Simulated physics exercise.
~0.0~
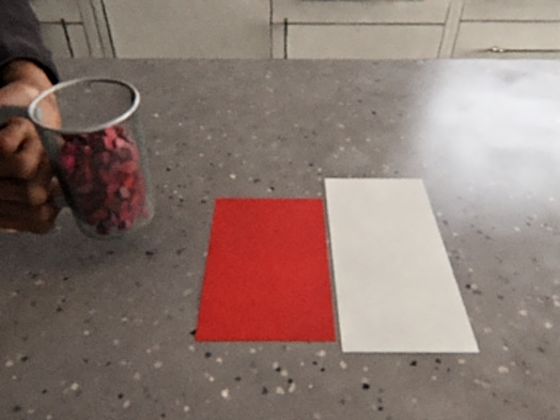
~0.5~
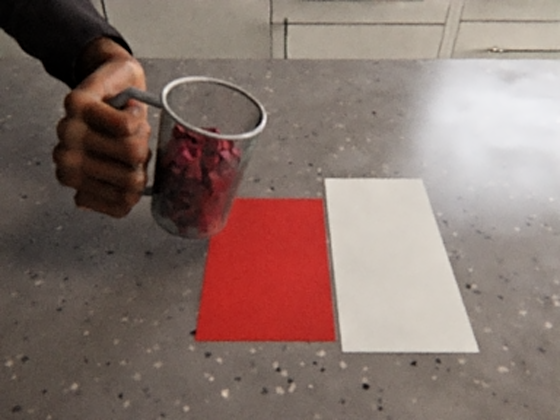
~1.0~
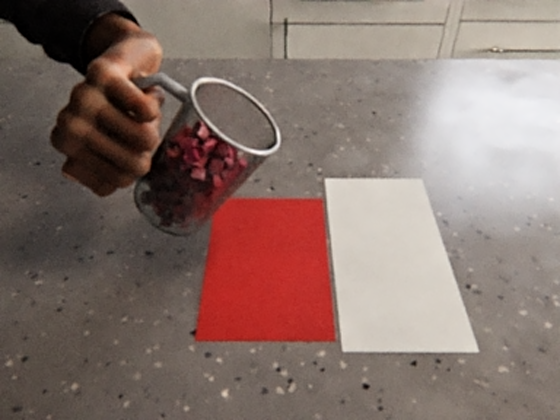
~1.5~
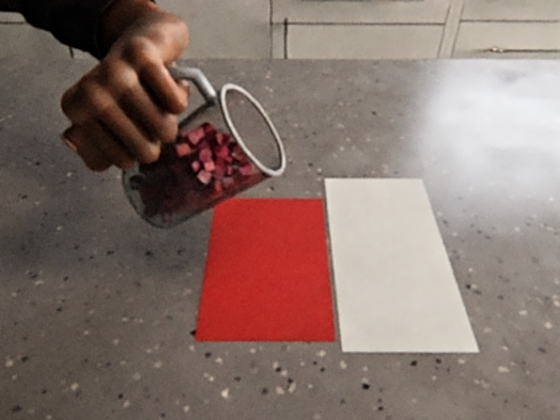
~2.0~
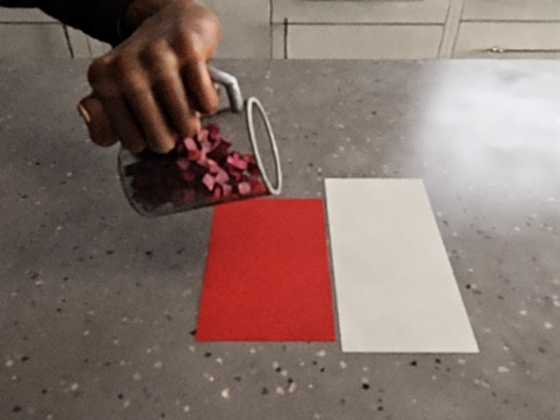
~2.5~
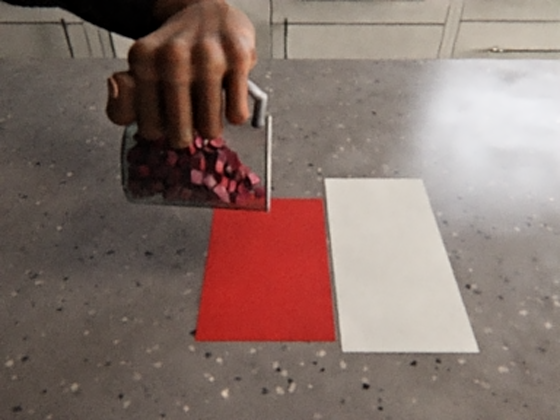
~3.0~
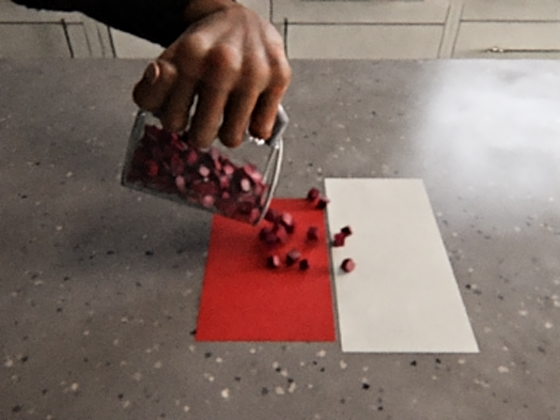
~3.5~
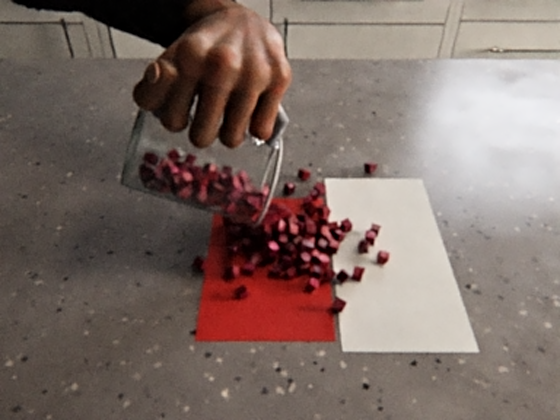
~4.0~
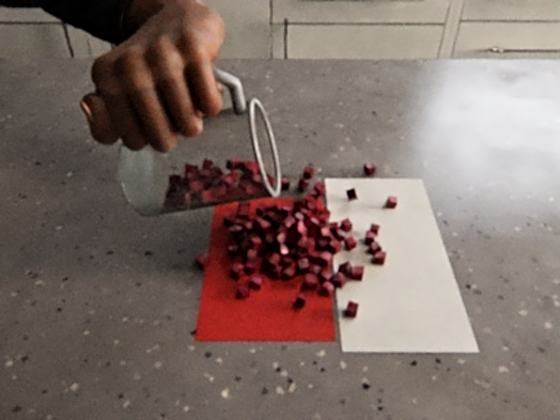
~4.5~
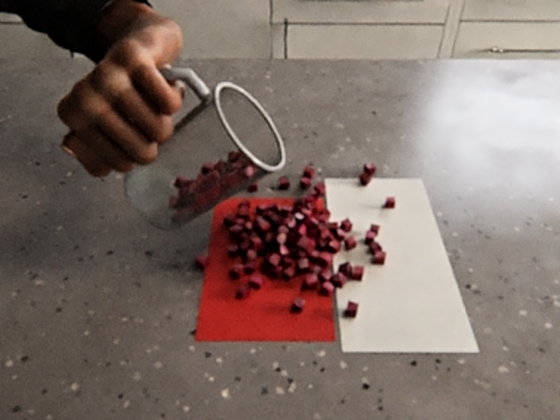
The video shows a hand moving a clear cup of dark red beetroot cubes rightward over a speckled table and tipping it, spilling many onto a red mat, with some scattering onto a white mat and the bare table, before tilting it partly back with cubes still inside.
